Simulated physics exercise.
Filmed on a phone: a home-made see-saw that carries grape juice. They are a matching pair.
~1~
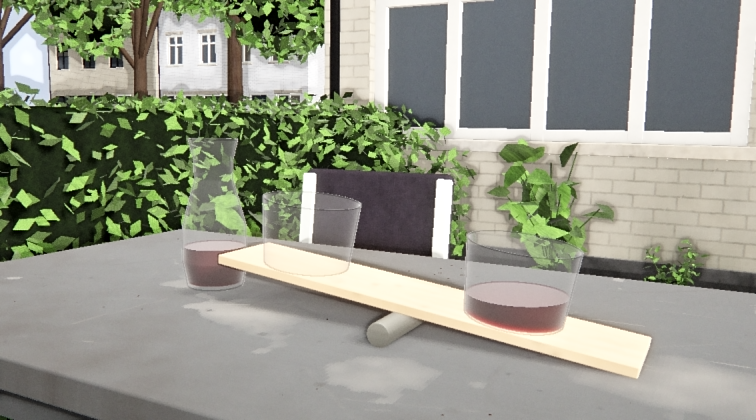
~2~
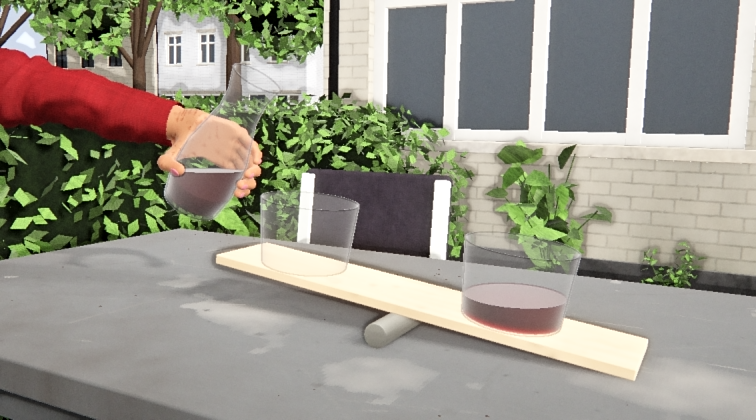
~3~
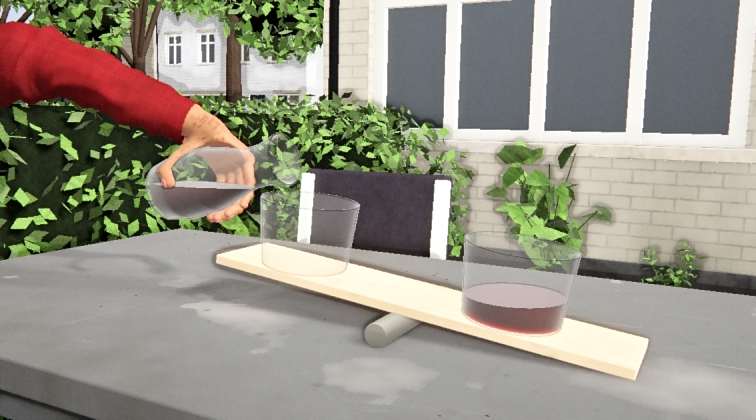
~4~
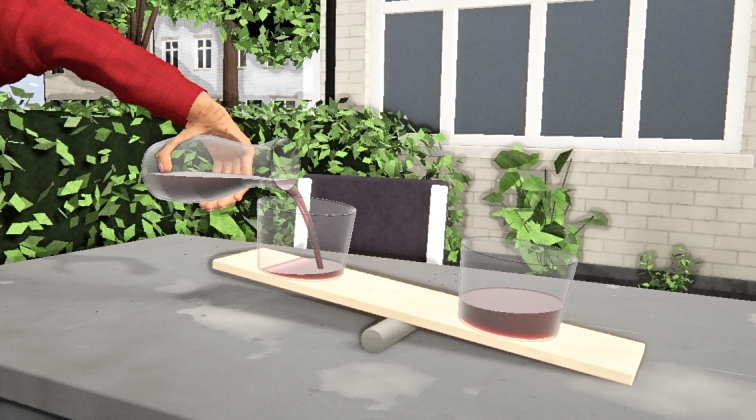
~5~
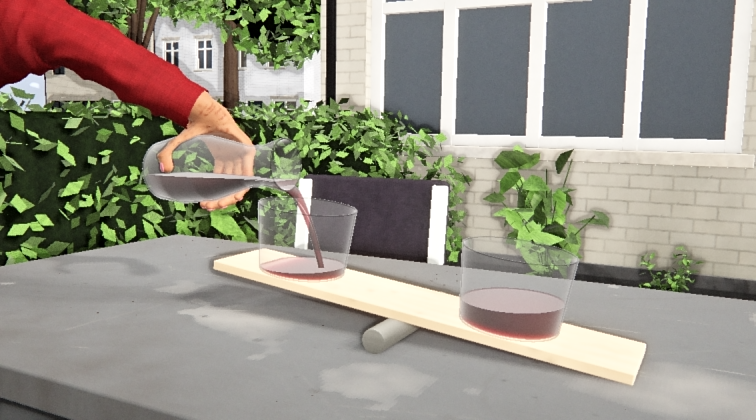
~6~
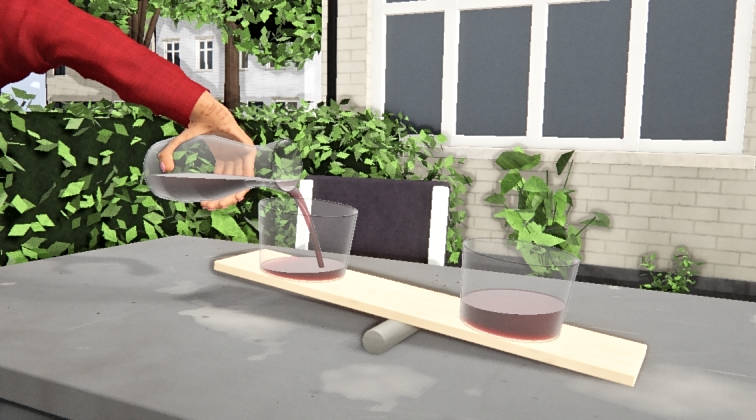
A hand in a red sleeve reaches in from the left over a grey outdoor table, seen from slightly above, with a leafy hedge, dark chair and pale brick wall behind. A pale plank rests on a grey pipe, its raised left end holding an empty clear tub, its low right end one with dark red juice. The hand lifts a glass carafe, tilts it and pours a thin stream into the left tub, while the plank barely moves and the view shifts slightly.
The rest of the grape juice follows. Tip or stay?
The plank goes down on that side.
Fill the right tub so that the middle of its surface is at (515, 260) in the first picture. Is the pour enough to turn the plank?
My call: Keeps its lean.
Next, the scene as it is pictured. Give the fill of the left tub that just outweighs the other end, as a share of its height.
I make it 15 per cent.
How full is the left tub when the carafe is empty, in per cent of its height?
Roughly 35 per cent.
Soon after, the left tub is about a quarter full; the plank has swung over, and that end is down.
Later, the left tub is about a third full; the plank has swung over, and that end is down.
In the end, the left tub is about a third full; the plank has swung over, and that end is down.
